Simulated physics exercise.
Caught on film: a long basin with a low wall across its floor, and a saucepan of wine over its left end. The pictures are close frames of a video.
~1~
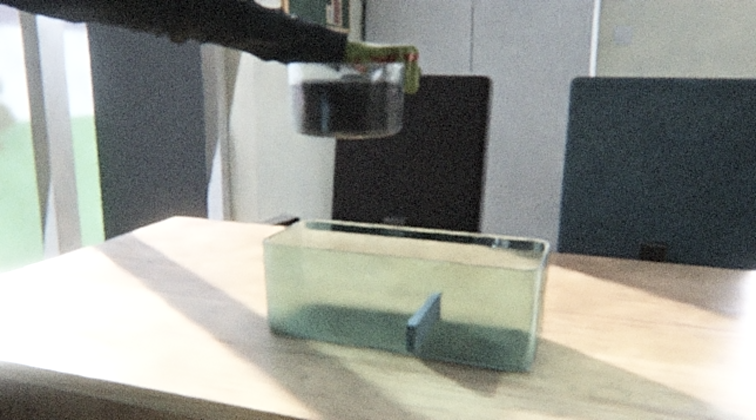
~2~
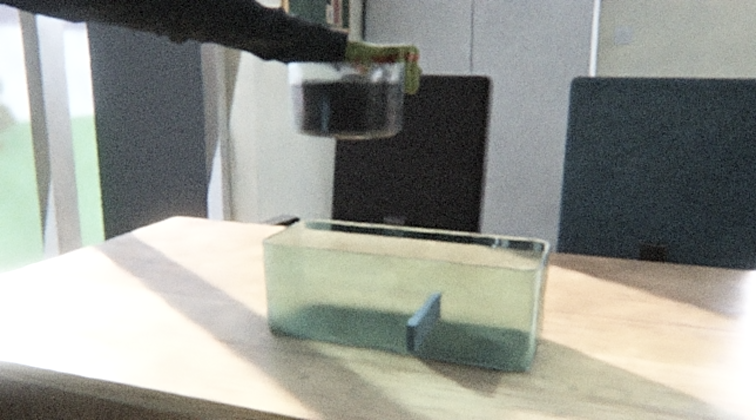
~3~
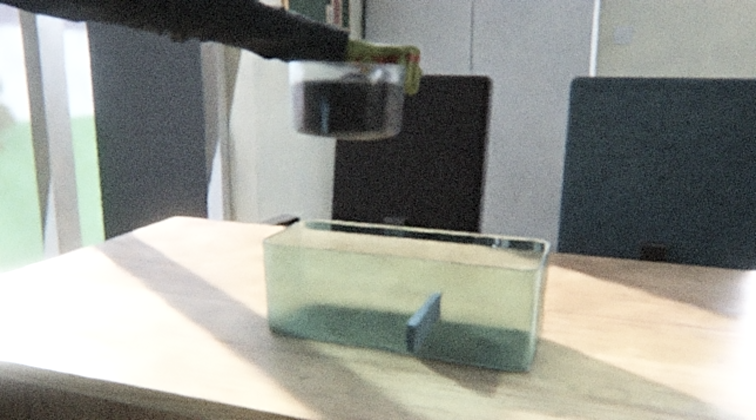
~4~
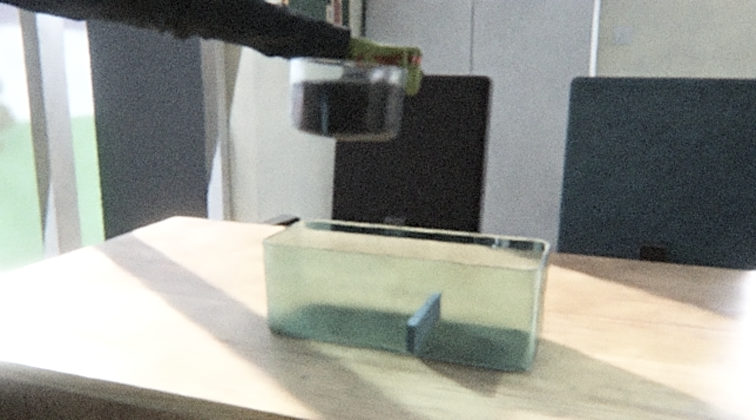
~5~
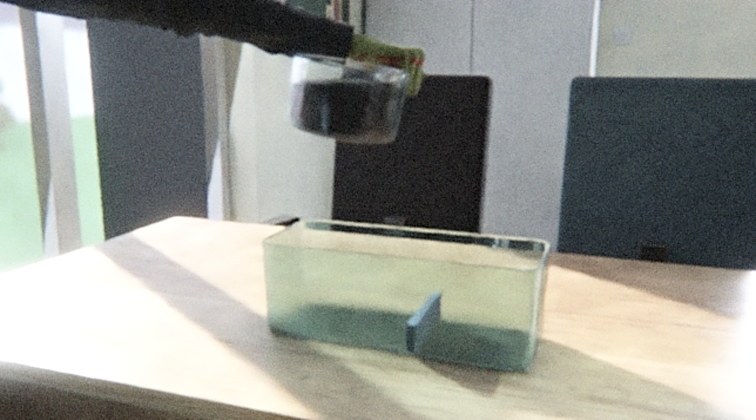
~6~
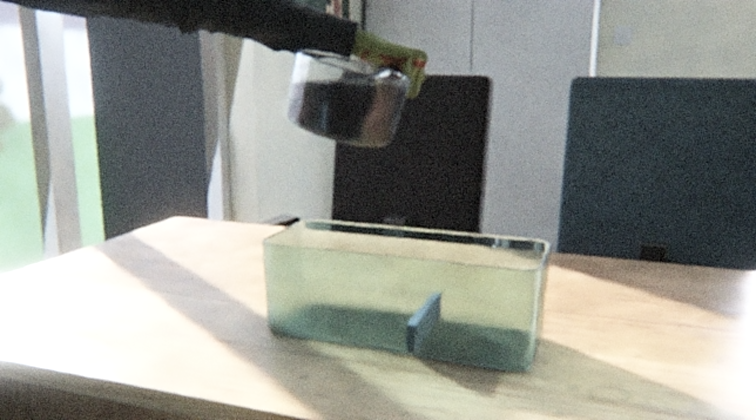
A saucepan of dark wine slowly tilting to the right above the left end of a long glass basin with a low wall.
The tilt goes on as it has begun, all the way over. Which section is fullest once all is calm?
Most lies in the right part.
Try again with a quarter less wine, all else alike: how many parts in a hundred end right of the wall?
Some 80 per cent.
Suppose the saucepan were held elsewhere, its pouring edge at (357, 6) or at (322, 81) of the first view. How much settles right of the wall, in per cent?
About 50 and 10 per cent.
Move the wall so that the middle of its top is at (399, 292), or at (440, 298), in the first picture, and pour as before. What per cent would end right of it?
About 95 and 70 per cent.
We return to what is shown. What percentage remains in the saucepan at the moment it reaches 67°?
Near 60 %.
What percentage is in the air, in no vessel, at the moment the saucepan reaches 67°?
It comes to 30 per cent or so.
A moment on, the tilt is 67° and 62 per cent is still to pour, 1 is left of the wall and 8 right of it.
Next, the tilt is 98° and 13 per cent is still to pour, 4 is left of the wall and 69 right of it.
Then the tilt is 105° and 1 per cent is still to pour, 14 is left of the wall and 83 right of it.
Later the tilt is 105° and 0 per cent is still to pour, 21 is left of the wall and 78 right of it.
In the end 24 per cent lies left of the wall, 75 right of it and 1 outside.
